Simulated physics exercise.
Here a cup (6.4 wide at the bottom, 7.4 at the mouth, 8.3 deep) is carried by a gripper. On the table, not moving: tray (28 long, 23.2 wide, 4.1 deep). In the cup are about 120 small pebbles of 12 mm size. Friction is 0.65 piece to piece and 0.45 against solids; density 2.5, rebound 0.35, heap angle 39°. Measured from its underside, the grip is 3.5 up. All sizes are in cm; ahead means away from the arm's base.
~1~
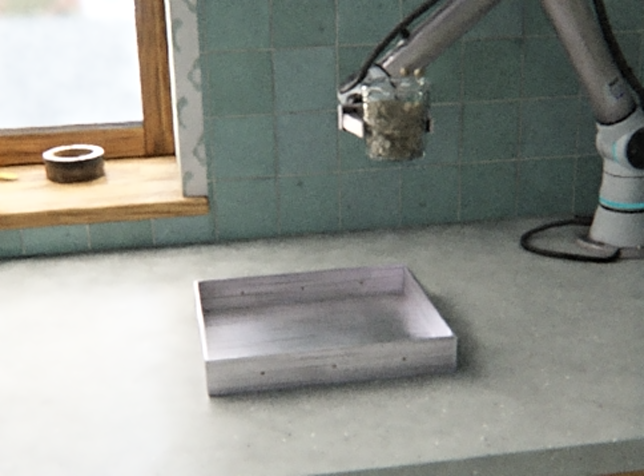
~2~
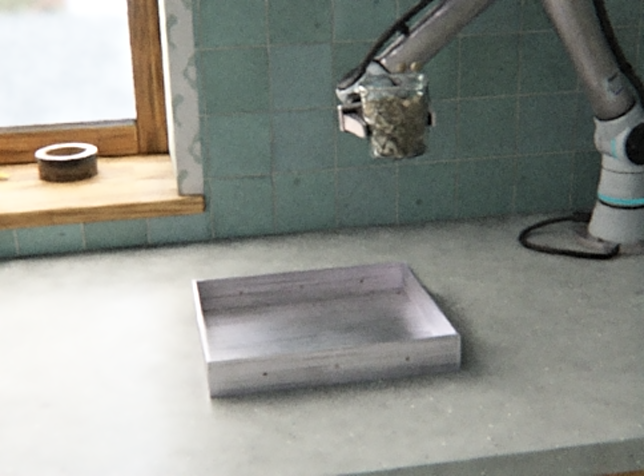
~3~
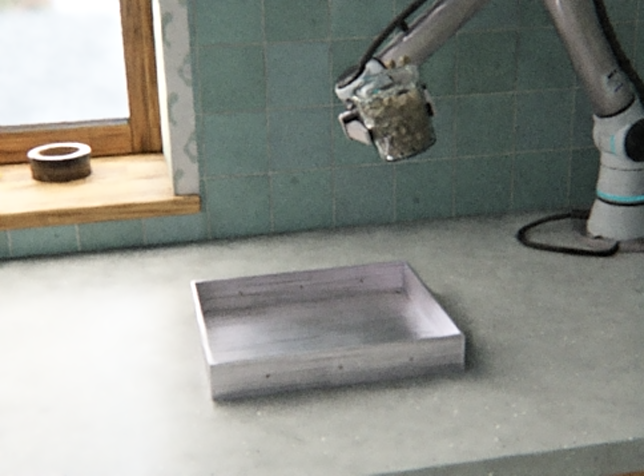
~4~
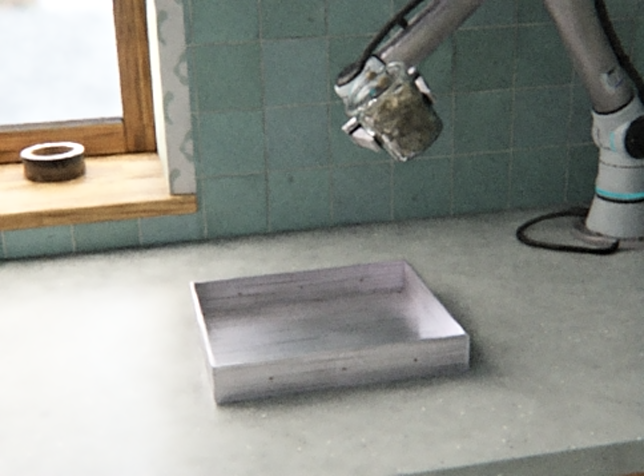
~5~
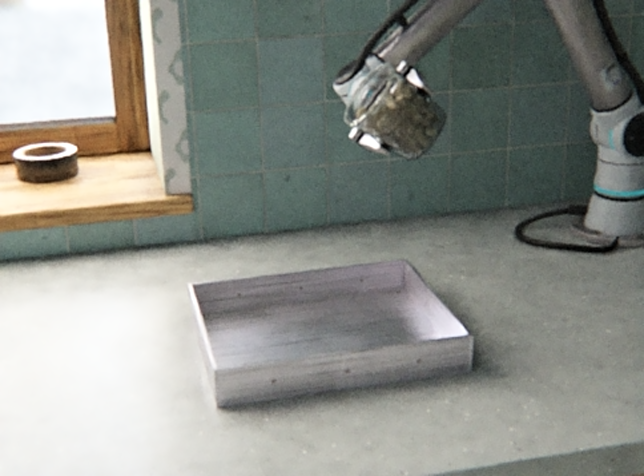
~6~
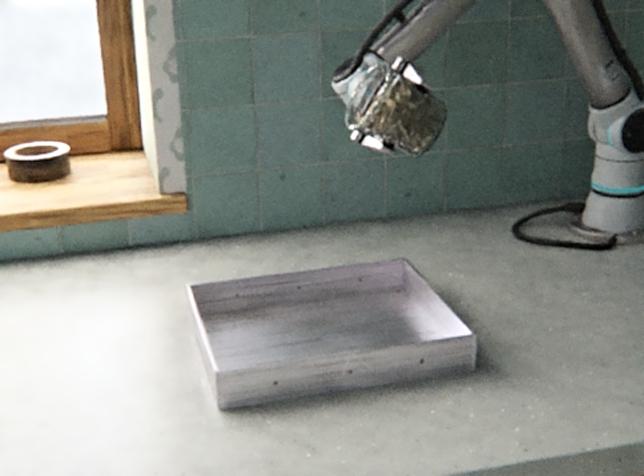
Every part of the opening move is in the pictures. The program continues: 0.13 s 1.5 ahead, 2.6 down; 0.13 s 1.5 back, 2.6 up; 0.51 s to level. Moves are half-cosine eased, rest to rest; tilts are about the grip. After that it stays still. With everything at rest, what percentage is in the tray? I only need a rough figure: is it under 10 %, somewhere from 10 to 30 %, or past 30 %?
Roughly, it is under 10 %.
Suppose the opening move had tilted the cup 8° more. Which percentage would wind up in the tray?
Then about 0 per cent.
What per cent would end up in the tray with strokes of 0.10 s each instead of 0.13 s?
In that case around 0 per cent.
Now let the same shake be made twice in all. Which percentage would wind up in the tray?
Estimate for that case: 0 %.
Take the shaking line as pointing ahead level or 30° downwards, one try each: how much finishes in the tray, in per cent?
Near 0 and 0 percent respectively.
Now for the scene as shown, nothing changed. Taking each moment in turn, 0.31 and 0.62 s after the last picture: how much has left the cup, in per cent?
Readings in order: 0, 0.
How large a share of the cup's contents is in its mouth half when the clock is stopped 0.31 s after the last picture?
Around 45 percent.
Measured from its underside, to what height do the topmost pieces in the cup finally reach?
Around 7.5 cm up.
Then, 0.31 s later, tilted 56° forward, highest piece 30 above the table; 122 in the cup.
Then, 0.62 s later, tilted 12° forward, highest piece 30 above the table; 122 in the cup.
Then, 0.97 s later, level, highest piece 30 above the table; 122 in the cup.
Then, 2.02 s later, level, highest piece 30 above the table; 122 in the cup.
At rest, 122 in the cup. That is 0 % in the tray.
